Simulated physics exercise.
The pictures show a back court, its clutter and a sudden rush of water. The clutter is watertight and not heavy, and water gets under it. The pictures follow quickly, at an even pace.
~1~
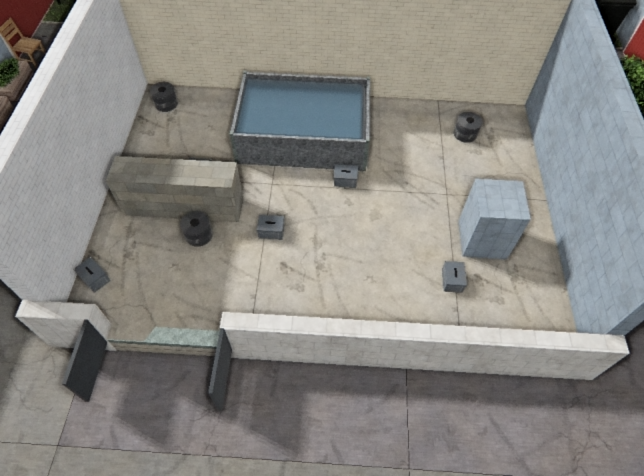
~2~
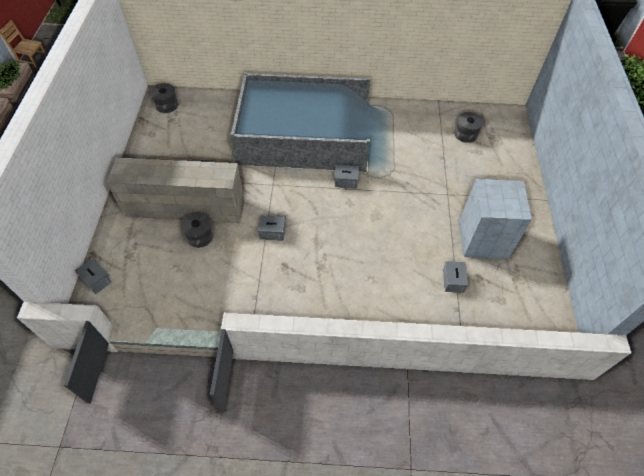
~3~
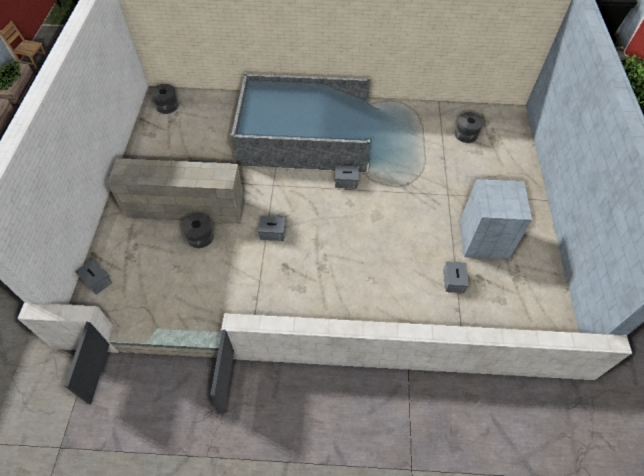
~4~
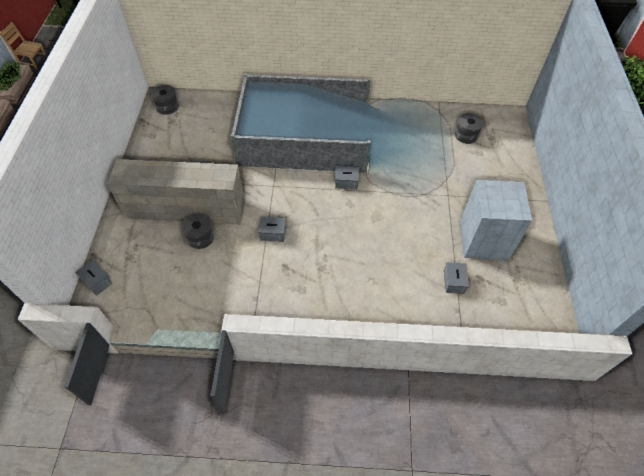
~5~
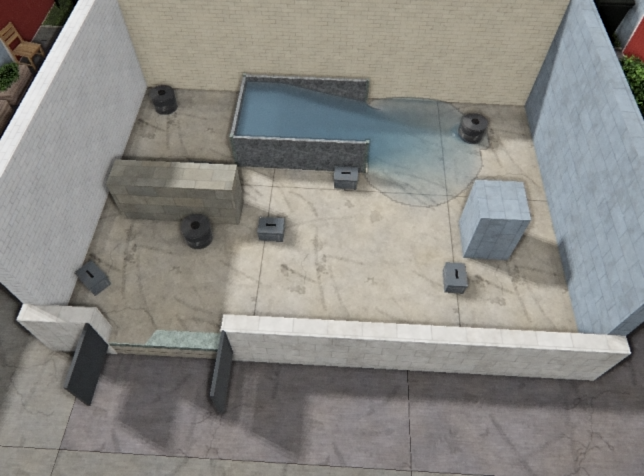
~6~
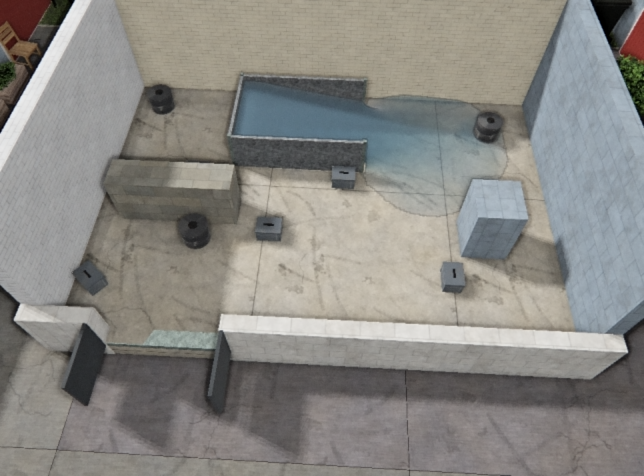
In a walled back court, water burst from the right end of a raised stone pool and spread across the paving, reaching a dark round tub and nudging it a little to the right.
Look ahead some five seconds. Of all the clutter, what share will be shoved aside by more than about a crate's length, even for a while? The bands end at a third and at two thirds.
Share: Not even a third.
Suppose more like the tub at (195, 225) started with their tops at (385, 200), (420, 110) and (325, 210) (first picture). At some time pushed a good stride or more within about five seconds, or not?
As listed: Shifted that much, swept aside, short of that.
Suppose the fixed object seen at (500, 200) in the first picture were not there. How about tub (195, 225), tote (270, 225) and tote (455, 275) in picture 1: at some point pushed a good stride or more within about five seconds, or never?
In that order: Short of that, less than that, moved that far.
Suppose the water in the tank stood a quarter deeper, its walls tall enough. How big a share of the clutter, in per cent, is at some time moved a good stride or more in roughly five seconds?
Near 10 in a hundred.
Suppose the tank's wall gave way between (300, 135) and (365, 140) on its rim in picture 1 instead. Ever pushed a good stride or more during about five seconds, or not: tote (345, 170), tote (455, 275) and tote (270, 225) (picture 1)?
In that order: Pushed that far, swept aside, moved that far.
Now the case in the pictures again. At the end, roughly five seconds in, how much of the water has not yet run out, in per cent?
Roughly 100 per cent.
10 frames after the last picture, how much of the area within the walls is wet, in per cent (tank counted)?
I make it 40 per cent.
A moment on, 1 of 8 are well off their spots; 1 afloat.
Next, 1 of 8 are well off their spots; 1 afloat.
Later, 1 of 8 are well off their spots; 1 afloat.
In the end, 1 of 8 are well off their spots, and 1 have been at some point; 1 afloat.
